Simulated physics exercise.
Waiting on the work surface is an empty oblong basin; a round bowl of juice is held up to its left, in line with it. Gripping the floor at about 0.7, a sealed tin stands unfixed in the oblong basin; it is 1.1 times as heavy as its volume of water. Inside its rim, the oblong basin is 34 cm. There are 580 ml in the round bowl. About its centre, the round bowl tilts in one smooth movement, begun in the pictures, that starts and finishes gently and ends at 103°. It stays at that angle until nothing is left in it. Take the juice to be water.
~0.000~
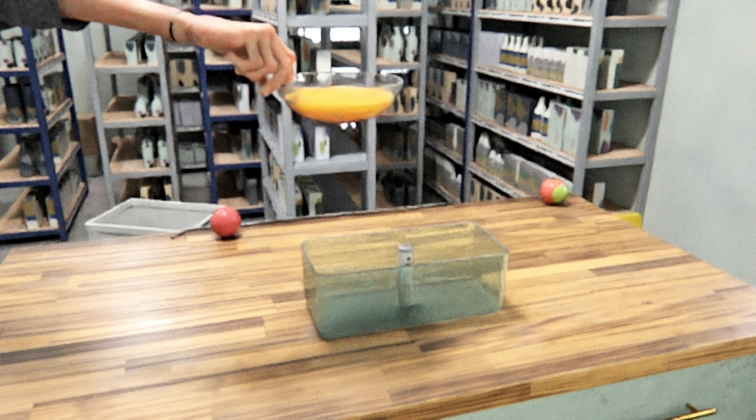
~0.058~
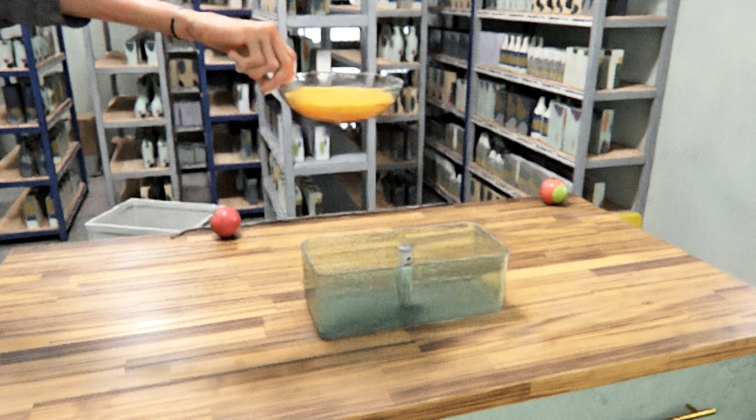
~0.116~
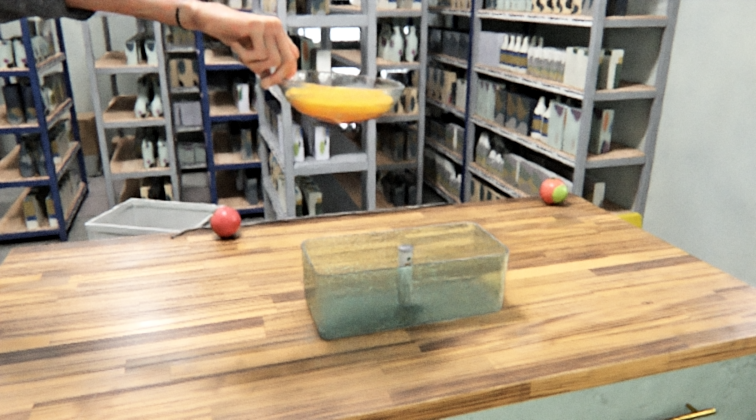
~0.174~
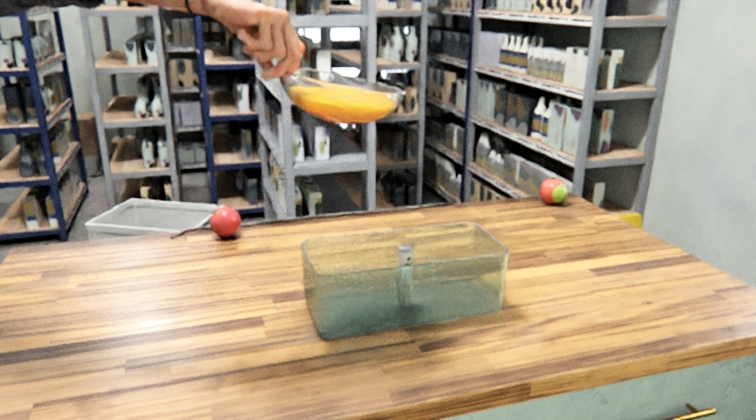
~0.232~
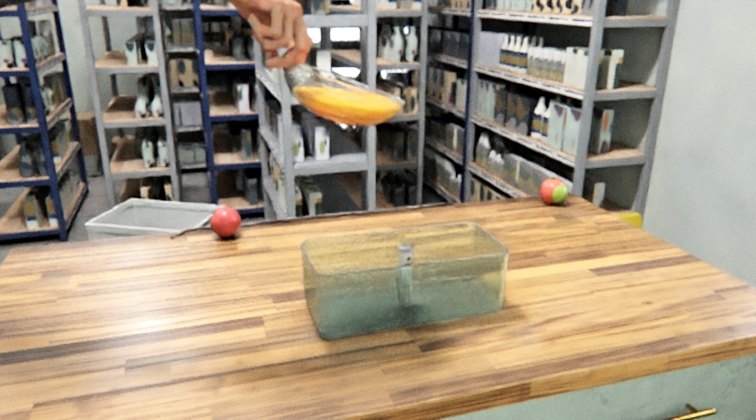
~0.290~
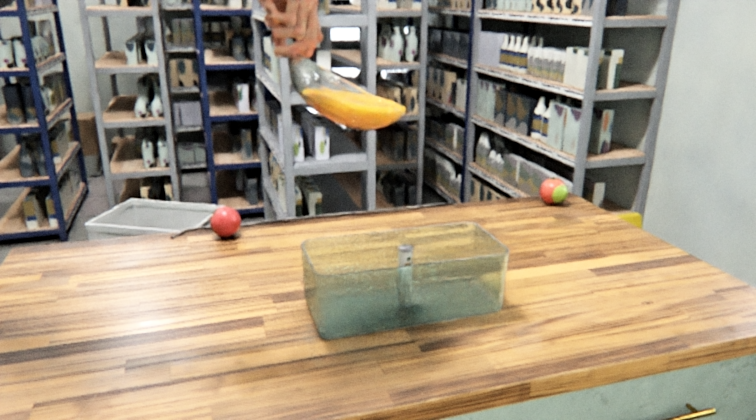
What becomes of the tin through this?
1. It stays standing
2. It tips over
Option 2: It tips over.
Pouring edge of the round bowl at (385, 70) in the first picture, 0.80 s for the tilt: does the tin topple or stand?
Then the tin comes down.
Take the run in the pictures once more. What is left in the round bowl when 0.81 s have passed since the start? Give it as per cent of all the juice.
I'd estimate some 0 per cent.
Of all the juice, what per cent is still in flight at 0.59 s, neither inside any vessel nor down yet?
At that moment, about 68 percent.
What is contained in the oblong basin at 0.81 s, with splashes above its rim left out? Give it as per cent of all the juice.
88 %, more or less.
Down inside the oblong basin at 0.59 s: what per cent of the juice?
The basin holds roughly 30 in a hundred parts at that moment.
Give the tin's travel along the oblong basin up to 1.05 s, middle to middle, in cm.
It has moved some 7 cm.
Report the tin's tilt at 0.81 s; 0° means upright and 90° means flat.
Measured tilt, approx.: 15 degrees.
By 0.59 s the tilt is 87° and 2 per cent is still to pour; the tin stands where it began.
By 0.81 s the tilt is 103° and 0 per cent is still to pour; the tin leans 13°.
By 1.05 s the tilt is 103° and 0 per cent is still to pour; the tin lies on its side.
By 1.30 s the tilt is 103° and 0 per cent is still to pour; the tin lies on its side.
At rest the tin lies on its side.
